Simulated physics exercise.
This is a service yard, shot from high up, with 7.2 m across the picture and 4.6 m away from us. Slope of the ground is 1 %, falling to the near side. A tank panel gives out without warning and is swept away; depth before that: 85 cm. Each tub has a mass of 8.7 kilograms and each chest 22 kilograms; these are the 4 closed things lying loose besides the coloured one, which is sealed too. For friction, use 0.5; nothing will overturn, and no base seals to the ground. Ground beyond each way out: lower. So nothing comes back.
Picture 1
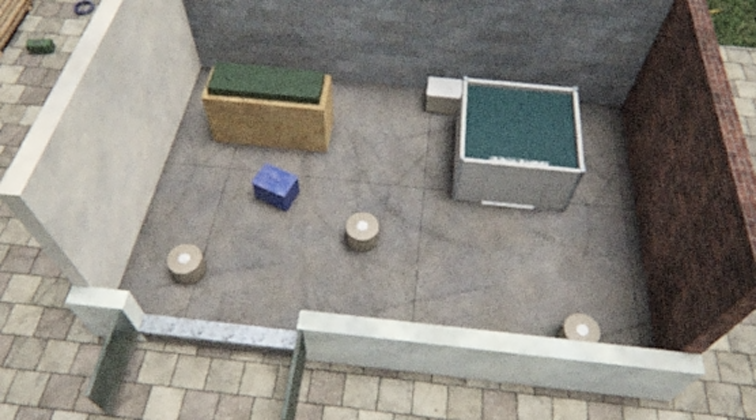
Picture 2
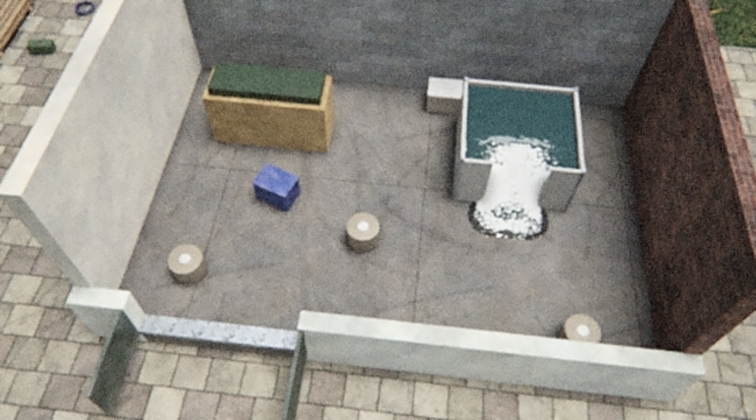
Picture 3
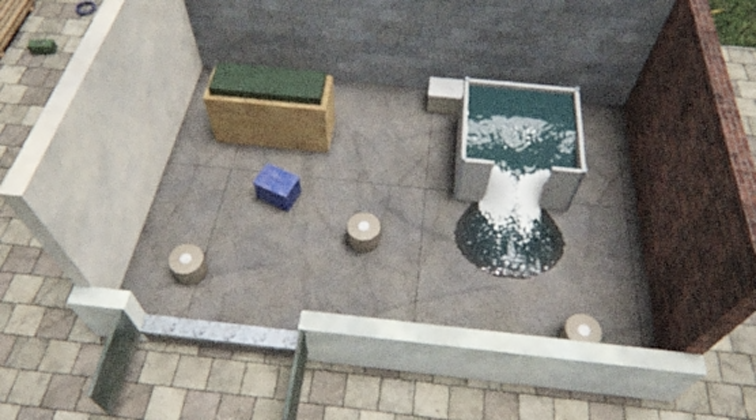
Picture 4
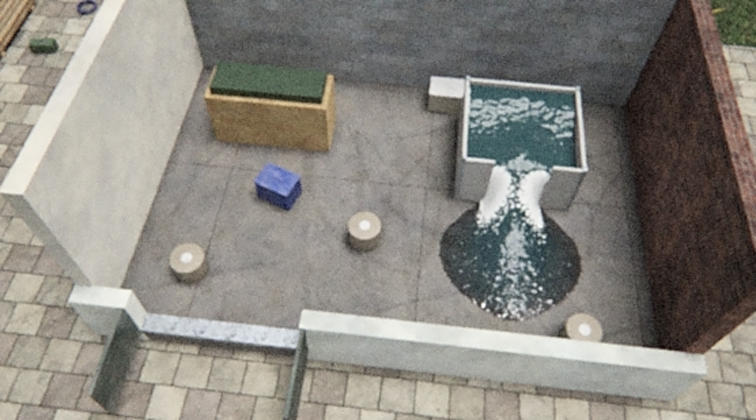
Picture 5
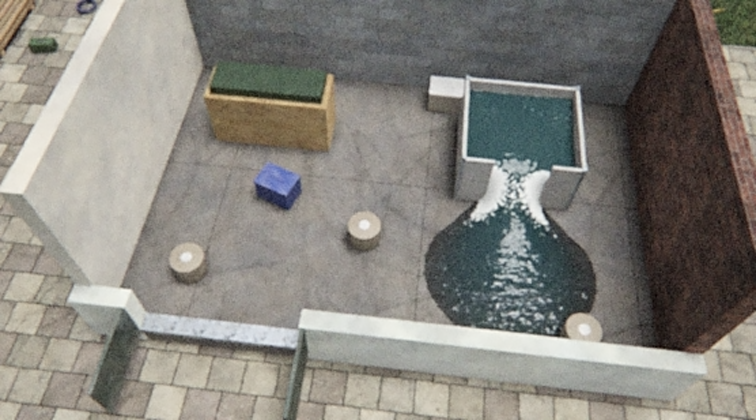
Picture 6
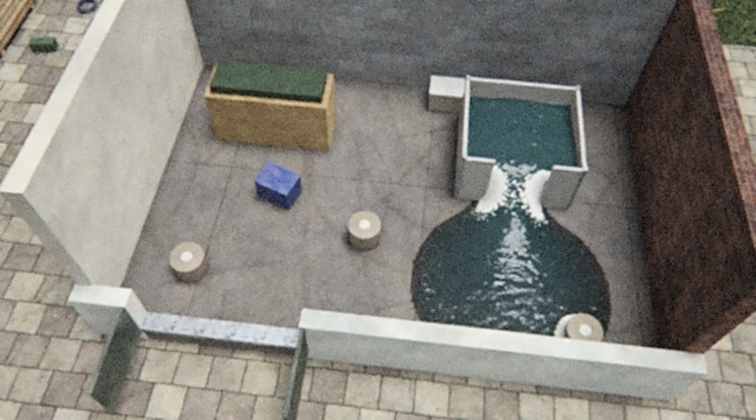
The video shows a walled yard with a blue chest and short round objects as water bursts through the front of a raised tank, pours onto the ground and spreads into a widening dark pool reaching the near wall.
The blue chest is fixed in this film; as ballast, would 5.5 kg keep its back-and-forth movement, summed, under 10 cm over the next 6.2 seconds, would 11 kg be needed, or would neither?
11 kg would be needed.
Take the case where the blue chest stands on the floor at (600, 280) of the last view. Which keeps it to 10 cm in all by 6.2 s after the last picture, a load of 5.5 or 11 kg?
Short version: Not even the heavier.
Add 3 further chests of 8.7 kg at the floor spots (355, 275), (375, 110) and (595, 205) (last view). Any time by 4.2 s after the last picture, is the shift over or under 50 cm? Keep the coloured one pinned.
Taking them one by one: Above the mark; below the mark; above the mark.
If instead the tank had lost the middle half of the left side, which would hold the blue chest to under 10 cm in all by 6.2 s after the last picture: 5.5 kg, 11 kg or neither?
Note: No mass sufficient.
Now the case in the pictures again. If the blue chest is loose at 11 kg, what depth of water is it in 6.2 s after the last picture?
Depth: Approx. 4 cm.
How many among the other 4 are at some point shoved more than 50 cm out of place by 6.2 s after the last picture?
That comes to 2.
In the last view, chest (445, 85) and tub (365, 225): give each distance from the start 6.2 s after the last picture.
Taking them in order, that's 20 centimetres and 5 centimetres.
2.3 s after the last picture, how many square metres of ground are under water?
Around 20 m2 of it.
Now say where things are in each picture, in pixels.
The blue chest at (275, 179) rests on the ground; water covers 2.4 m2; 0 of 5 have shifted, in the first picture.
The blue chest at (276, 180), on the bottom; water covers 3.0 m2; 0 of 5 have shifted, in the second picture.
The blue chest at (276, 180) rests on the ground; 3.9 m2 under water; 0 of 5 have shifted, in the third picture.
The blue chest at (277, 179), on the bottom; 5.1 m2 under water; 0 of 5 have shifted, in the fourth picture.
The blue chest at (277, 178) rests on the ground; water covers 6.5 m2; 0 of 5 have shifted, in the fifth picture.
The blue chest at (277, 178) rests on the ground; 7.5 m2 under water; 0 of 5 have shifted, in the sixth picture.
Then, 0.6 s after the last picture the blue chest would be 0 cm from its start with 5.5 kg and 0 cm from its start with 11 kg; 0 cm of water round it then.
Then, 2.3 s after the last picture the blue chest would be 0 cm from its start with 5.5 kg and 0 cm from its start with 11 kg; 2 cm of water round it then.
Then, 4.2 s after the last picture the blue chest would be 21 cm from its start with 5.5 kg and 0 cm from its start with 11 kg; 3 cm of water round it then.
Then, 6.2 s after the last picture the blue chest would be 24 cm from its start with 5.5 kg and 0 cm from its start with 11 kg; 4 cm of water round it then.
